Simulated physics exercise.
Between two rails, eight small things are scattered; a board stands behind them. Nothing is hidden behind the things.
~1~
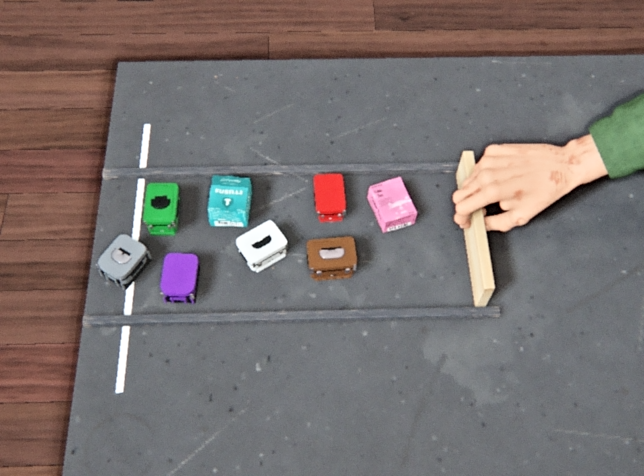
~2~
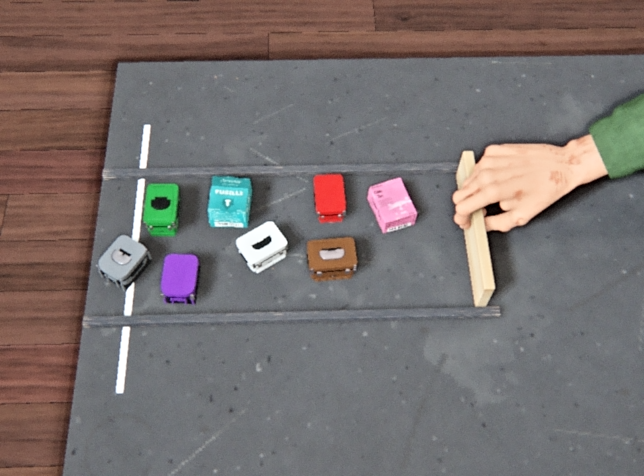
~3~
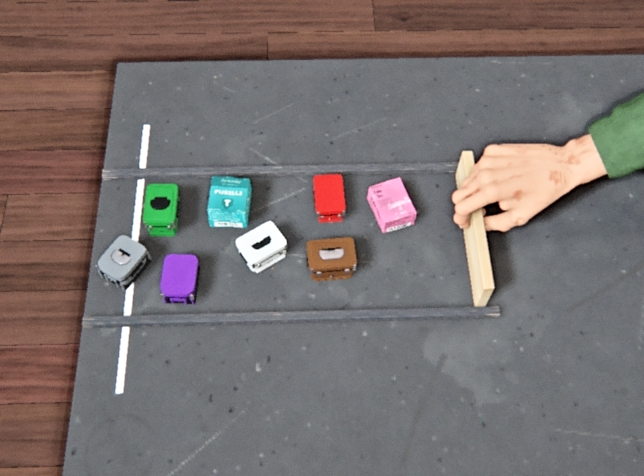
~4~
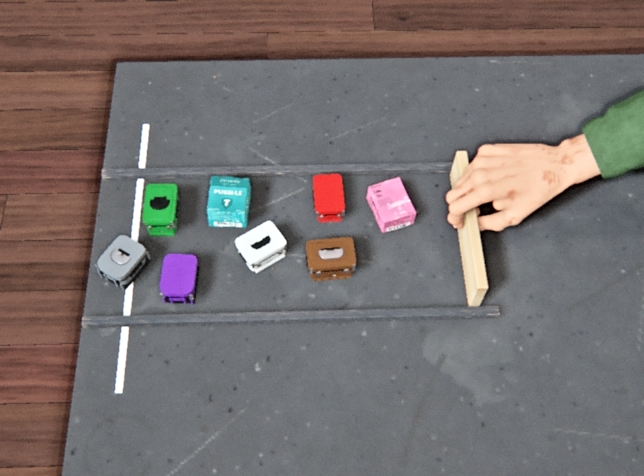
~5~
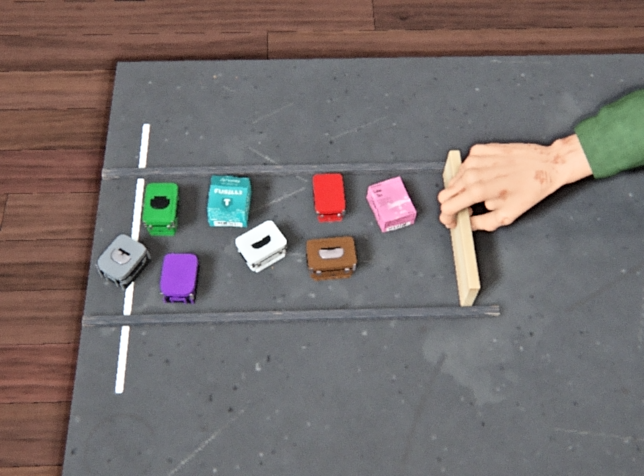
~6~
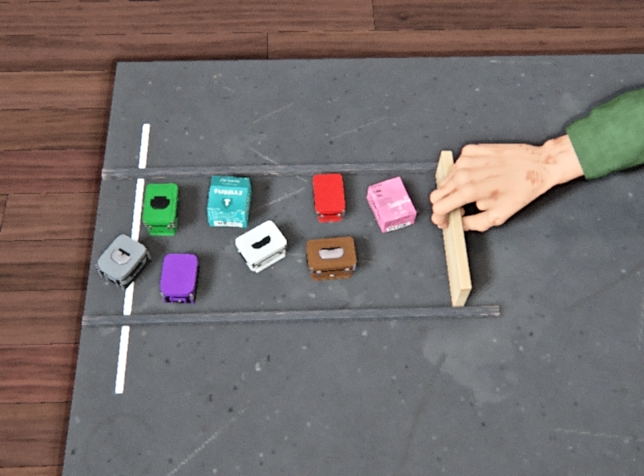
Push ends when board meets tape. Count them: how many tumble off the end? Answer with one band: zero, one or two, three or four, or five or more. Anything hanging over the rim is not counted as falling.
Five or more.
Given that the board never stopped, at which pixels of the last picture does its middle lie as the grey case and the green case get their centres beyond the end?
The middle is at (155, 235) when it's the grey case, and at (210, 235) when it's the green case.
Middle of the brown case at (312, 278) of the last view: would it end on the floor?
That one is safe.
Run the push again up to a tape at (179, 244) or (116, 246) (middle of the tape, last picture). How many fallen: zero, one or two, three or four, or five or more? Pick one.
The falls would be either one or two; five or more.
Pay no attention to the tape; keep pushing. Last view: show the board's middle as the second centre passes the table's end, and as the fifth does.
The middle is near (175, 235) first and near (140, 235) after.
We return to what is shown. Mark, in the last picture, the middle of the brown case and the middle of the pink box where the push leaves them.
The one named first is at (106, 262), the next at (119, 205).
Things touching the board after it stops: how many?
It's touching 3 at the end.
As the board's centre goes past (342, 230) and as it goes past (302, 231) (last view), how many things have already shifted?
So far 3, and 5 at the second.
Soon after, none off yet; grey case at rest near (124, 262); green case at rest near (162, 210); purple case at rest near (181, 279).
After that, none off yet; grey case at rest near (124, 262); green case displaced about its own width near (124, 211); purple case displaced a little near (162, 283).
In the end, the number that fall off is five or more; gone, red case, white case, turquoise box, green case and grey case.
